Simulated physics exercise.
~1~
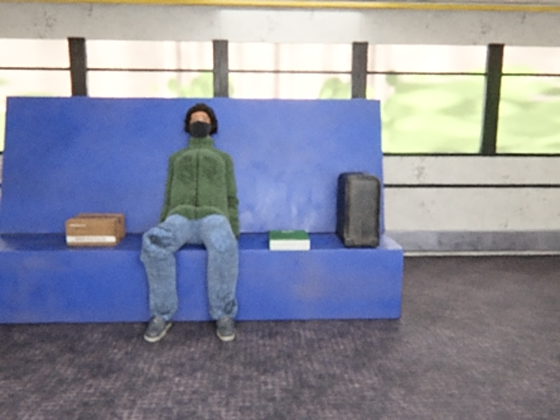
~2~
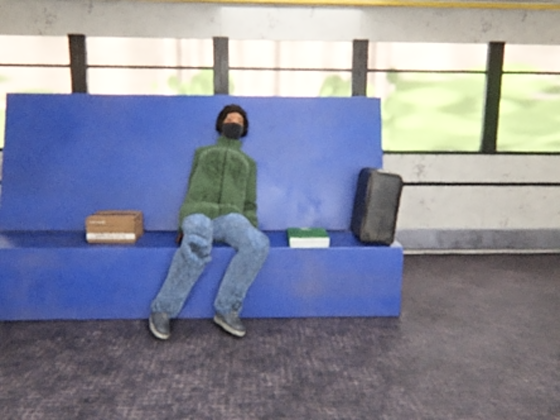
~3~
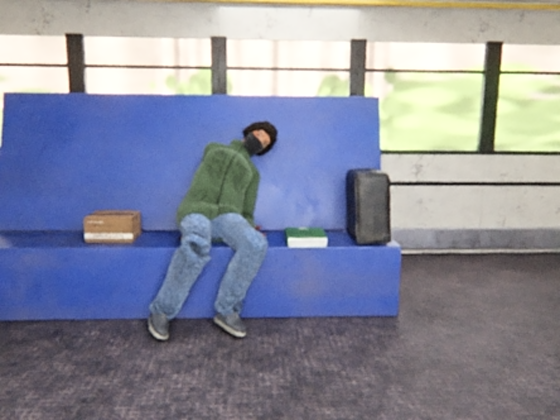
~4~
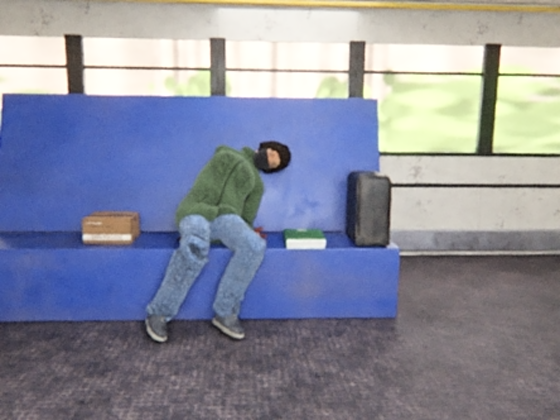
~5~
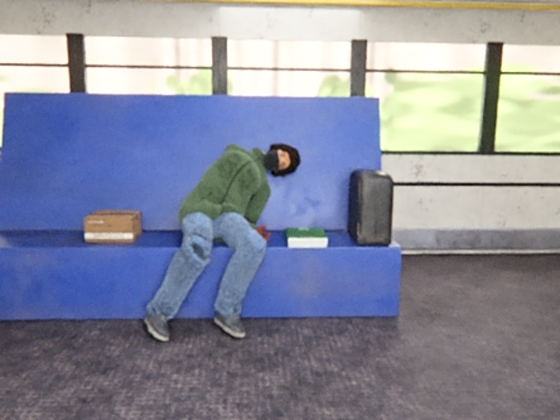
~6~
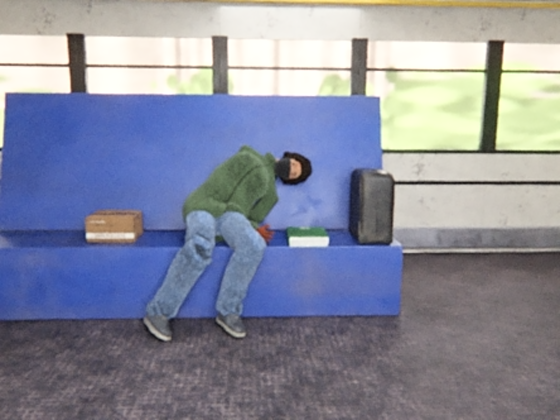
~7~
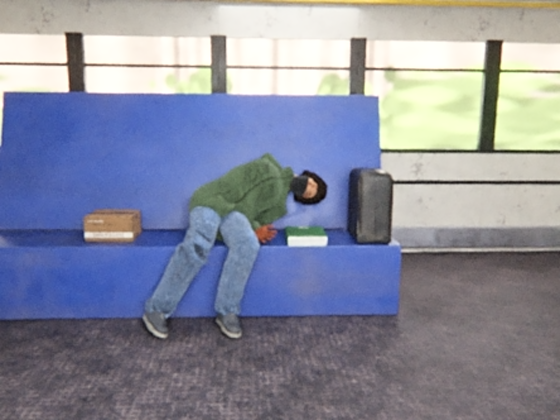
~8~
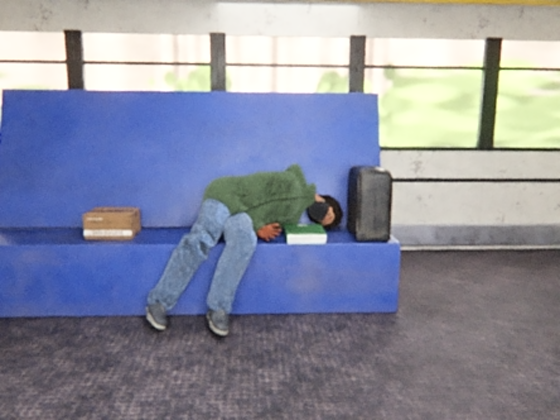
A commuter in a green jacket, jeans, dark cap and black mask sits upright on a long blue bench in a rail car, seen from the front by a slightly swaying camera. A brown carton rests to the left, with a green folder and an upright black case to the right. The commuter and the luggage shift right along the seat, the case tipping briefly before standing straight. The luggage then stays put while the commuter leans steadily right, head drooping. Finally the commuter lies slumped sideways, head down by the folder and case, hips still on the seat and everything still aboard.
